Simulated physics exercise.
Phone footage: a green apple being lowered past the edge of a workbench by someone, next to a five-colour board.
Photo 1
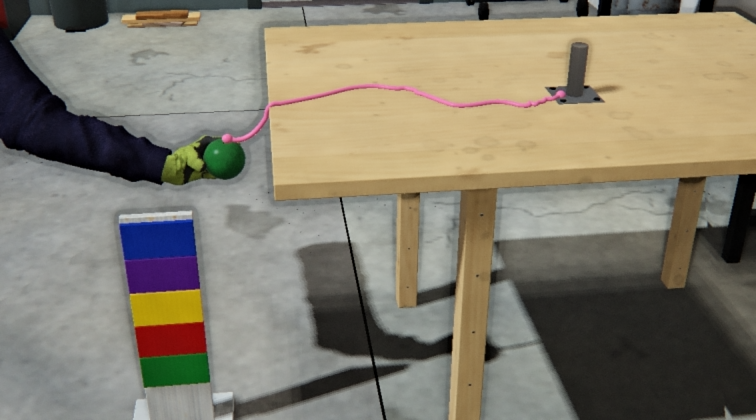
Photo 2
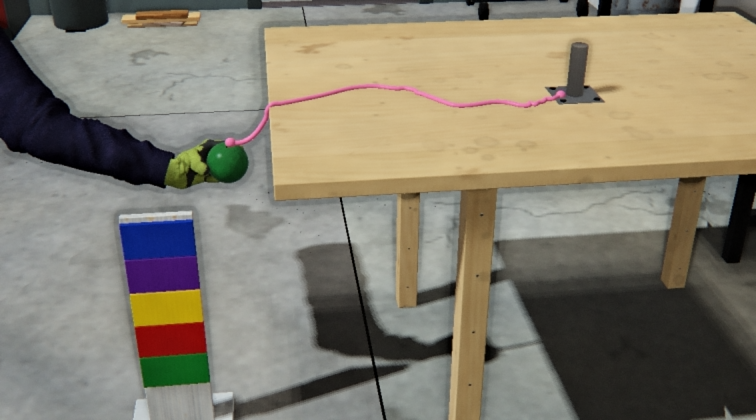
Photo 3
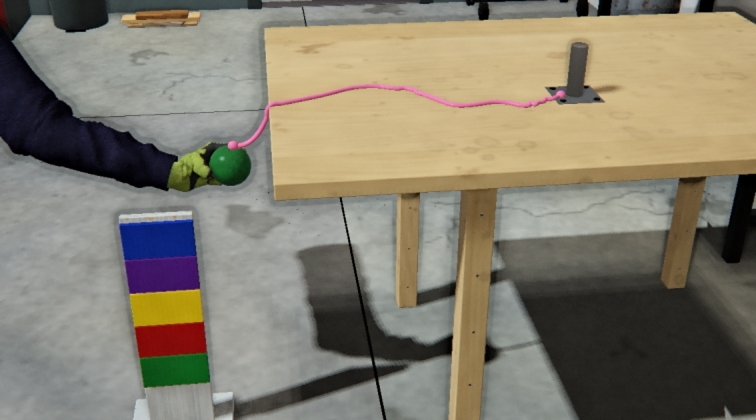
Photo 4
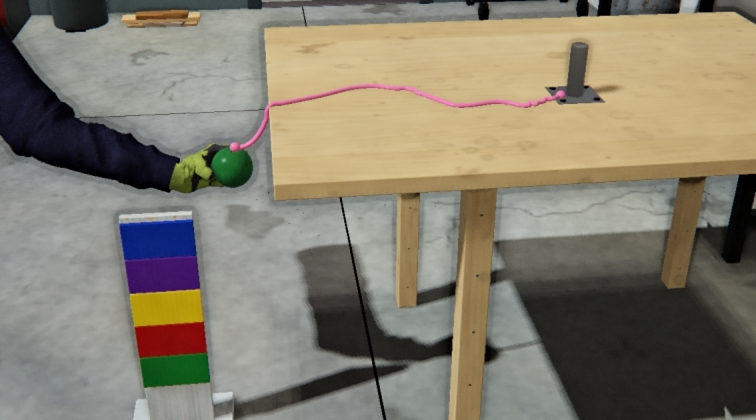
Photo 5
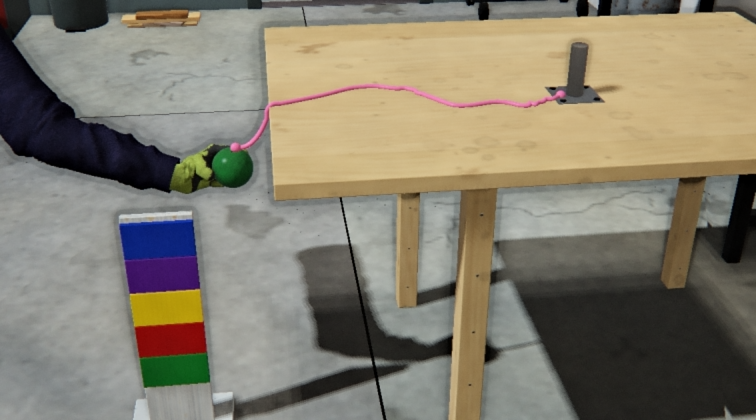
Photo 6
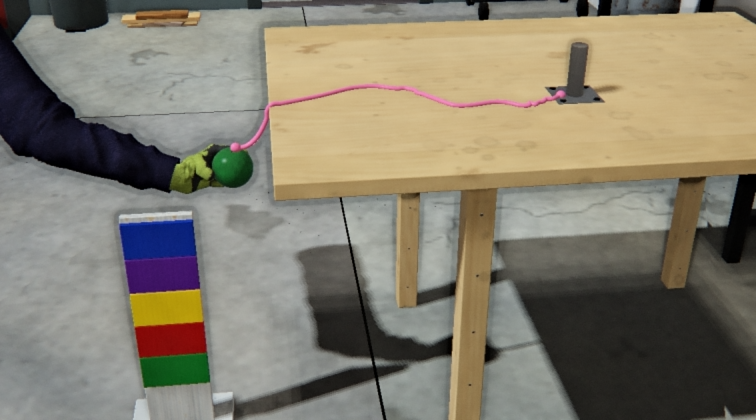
In a workshop with a grey concrete floor, a light wooden table is seen from slightly above by a still camera. A pink cord runs from a dark post on the tabletop over the left edge to a green ball in a gloved hand, behind an upright board banded blue, purple, yellow, red and green. The hand shifts the ball slightly down and right, then stays nearly motionless.
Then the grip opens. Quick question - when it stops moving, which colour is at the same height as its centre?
I would say blue.
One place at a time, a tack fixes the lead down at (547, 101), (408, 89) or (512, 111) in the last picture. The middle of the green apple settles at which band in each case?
Answer: Blue, no band and blue, in that order.
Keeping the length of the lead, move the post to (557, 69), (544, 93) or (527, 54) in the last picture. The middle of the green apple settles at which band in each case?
Answer, in order: Blue, purple, blue.
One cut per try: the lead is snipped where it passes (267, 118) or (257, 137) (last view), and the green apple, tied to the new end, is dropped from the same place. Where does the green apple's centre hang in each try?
Near (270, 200) and (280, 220).
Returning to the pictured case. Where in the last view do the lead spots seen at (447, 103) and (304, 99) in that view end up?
Roughly (421, 98) for the first and (269, 126) for the second.
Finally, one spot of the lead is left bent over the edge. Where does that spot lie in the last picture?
The piece you want is at about (322, 96).
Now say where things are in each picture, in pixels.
Green apple (225, 159); blue (158, 241); purple (163, 276); yellow (167, 309); red (171, 341); green (175, 371), in the first picture.
Green apple (228, 163); lead through (538, 103) (478, 104) (418, 93) (349, 89) (286, 103), in the second picture.
Green apple (230, 165), in the third picture.
Green apple (232, 167); lead through (538, 103) (478, 104) (418, 93) (349, 89) (286, 103), in the fourth picture.
Green apple (233, 168), in the fifth picture.
Green apple (233, 168); lead through (538, 103) (478, 104) (418, 93) (349, 89) (286, 103), in the sixth picture.
Soon after, apple near (285, 219); level with blue.
Then, apple near (253, 232); level with blue.
At rest, apple near (279, 231); level with blue. Its middle rests at the blue band.
